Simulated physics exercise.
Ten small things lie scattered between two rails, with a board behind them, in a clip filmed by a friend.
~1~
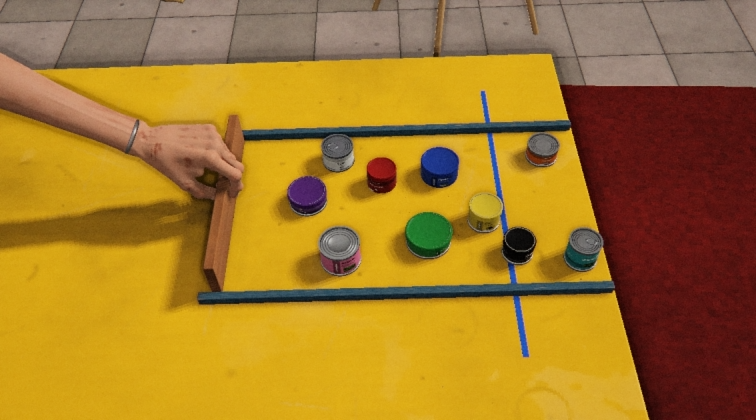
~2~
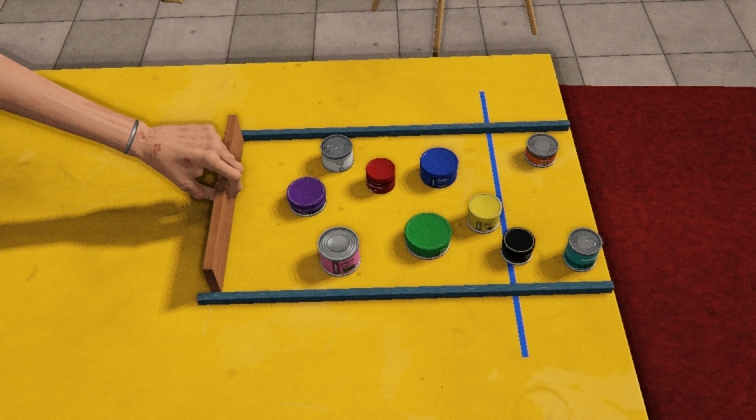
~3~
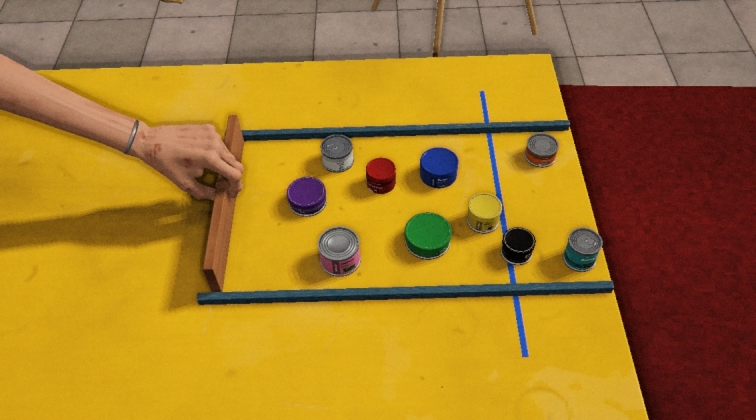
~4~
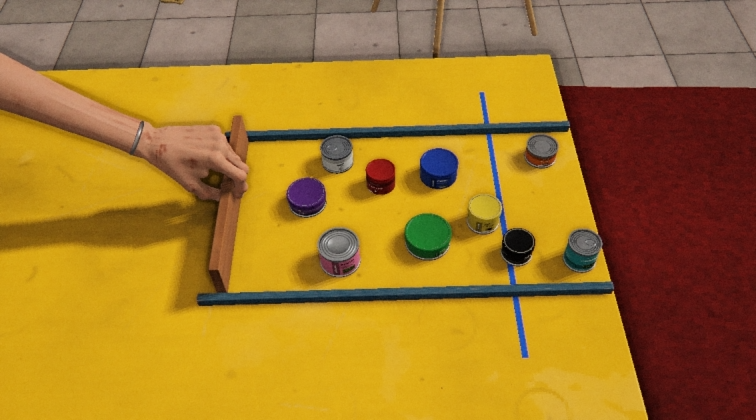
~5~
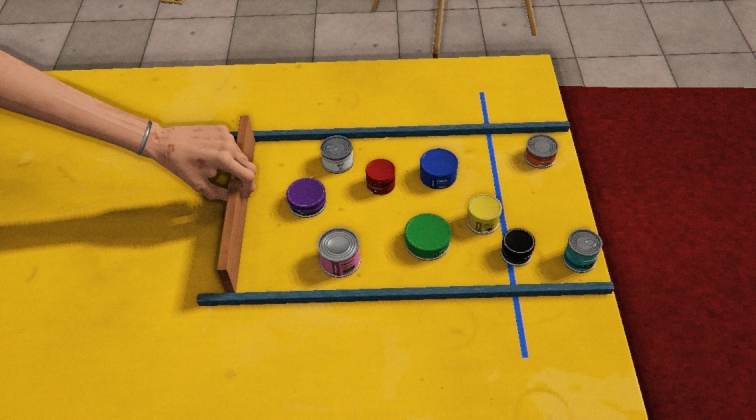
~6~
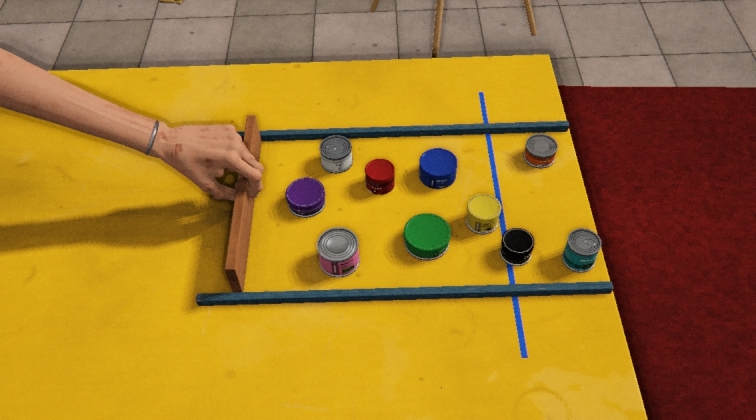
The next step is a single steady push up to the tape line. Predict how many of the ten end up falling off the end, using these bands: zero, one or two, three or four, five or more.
Looks like the tally of pieces that topple off is zero there.
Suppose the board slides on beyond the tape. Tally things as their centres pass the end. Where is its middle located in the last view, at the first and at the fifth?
First: Around (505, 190). Next: Around (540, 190).
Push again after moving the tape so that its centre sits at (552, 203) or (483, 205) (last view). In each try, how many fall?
In order, 5 and 0.
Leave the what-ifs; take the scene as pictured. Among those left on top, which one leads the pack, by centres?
The answer: The turquoise tin.
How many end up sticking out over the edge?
Number: 1.
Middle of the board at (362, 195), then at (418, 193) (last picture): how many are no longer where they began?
So 4, and at the other place 7.
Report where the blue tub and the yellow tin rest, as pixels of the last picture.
The blue tub ends up near (543, 167), and the yellow tin near (555, 192).
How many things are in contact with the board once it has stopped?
The count comes out at 4.
A little later, none off yet; turquoise tin at rest near (581, 250); orange tin at rest near (540, 151); black tin at rest near (517, 247).
Next, none off yet; turquoise tin at rest near (581, 250); orange tin at rest near (540, 151); black tin moving near (521, 249).
When it is over, the number that fall off is zero.
